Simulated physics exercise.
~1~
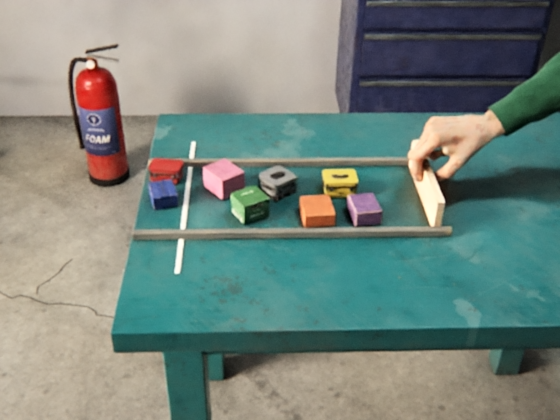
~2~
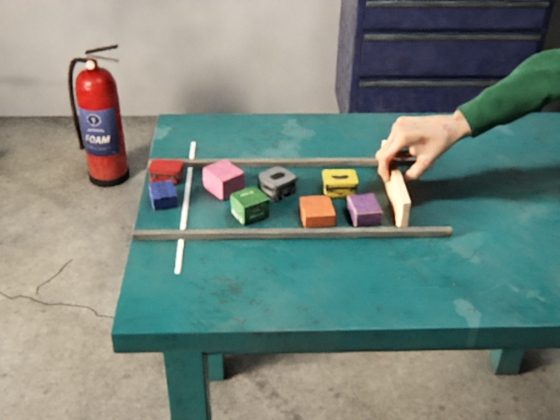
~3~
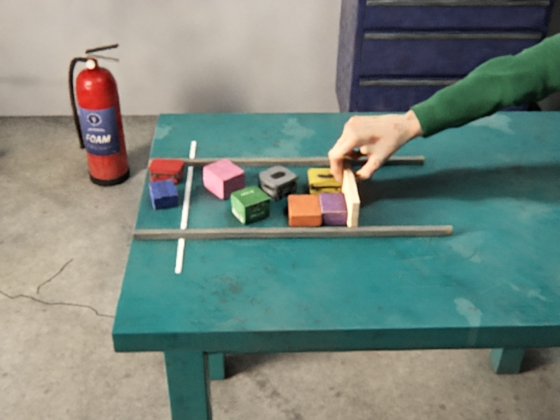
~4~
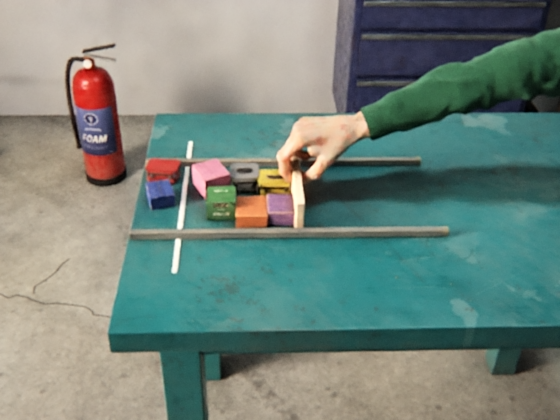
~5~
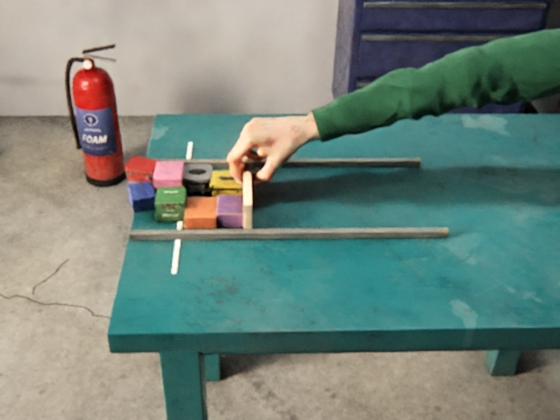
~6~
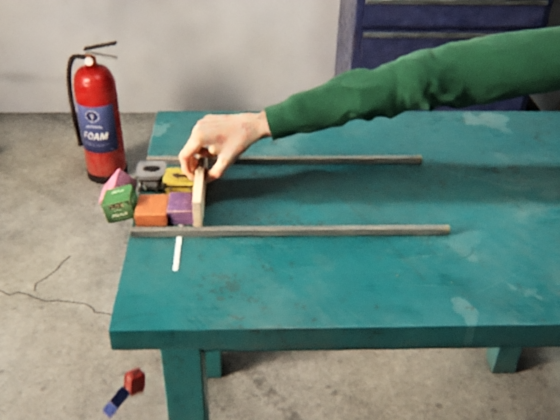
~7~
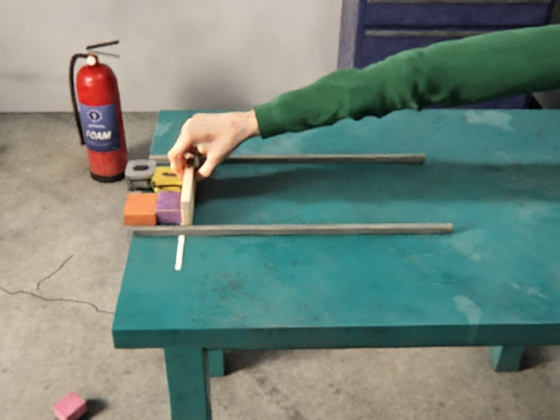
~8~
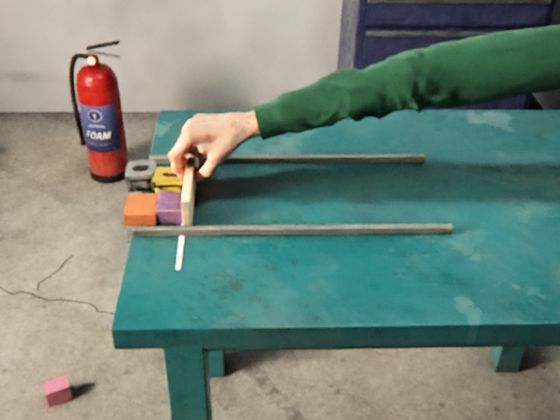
A hand-held board sweeps small blocks left along a table, pushing several off the end.
